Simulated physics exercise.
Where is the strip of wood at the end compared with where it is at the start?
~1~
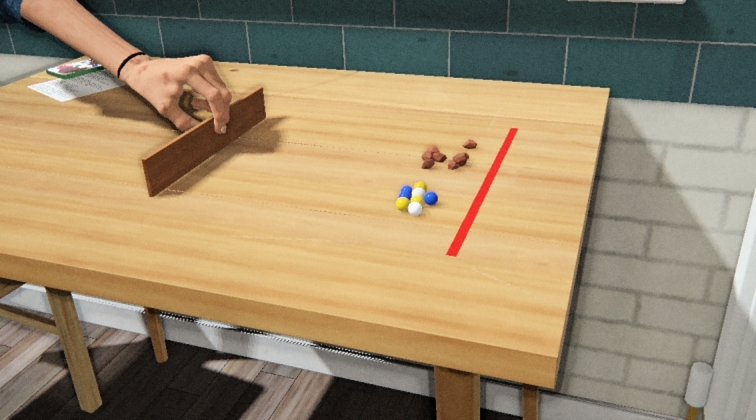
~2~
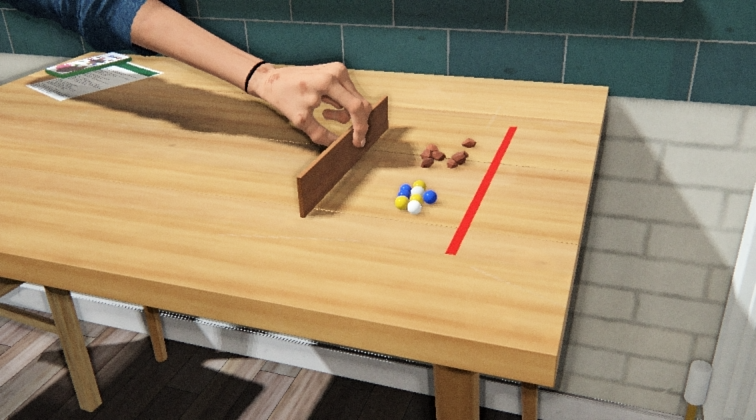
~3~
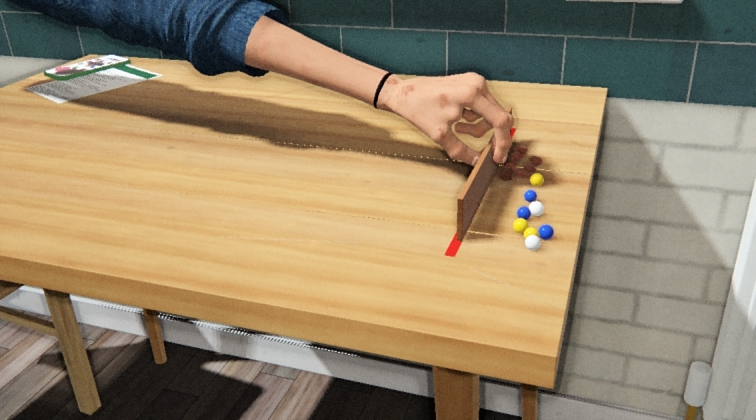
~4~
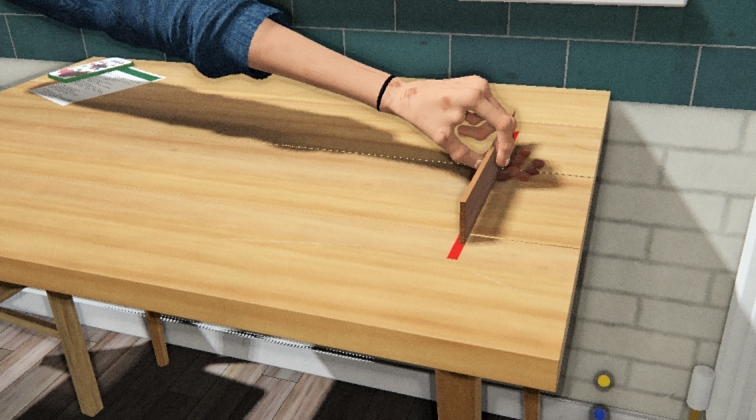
At the start it stands on the left part of the table, well away from the red tape. By the end it is far to the right, standing upright at the red tape.
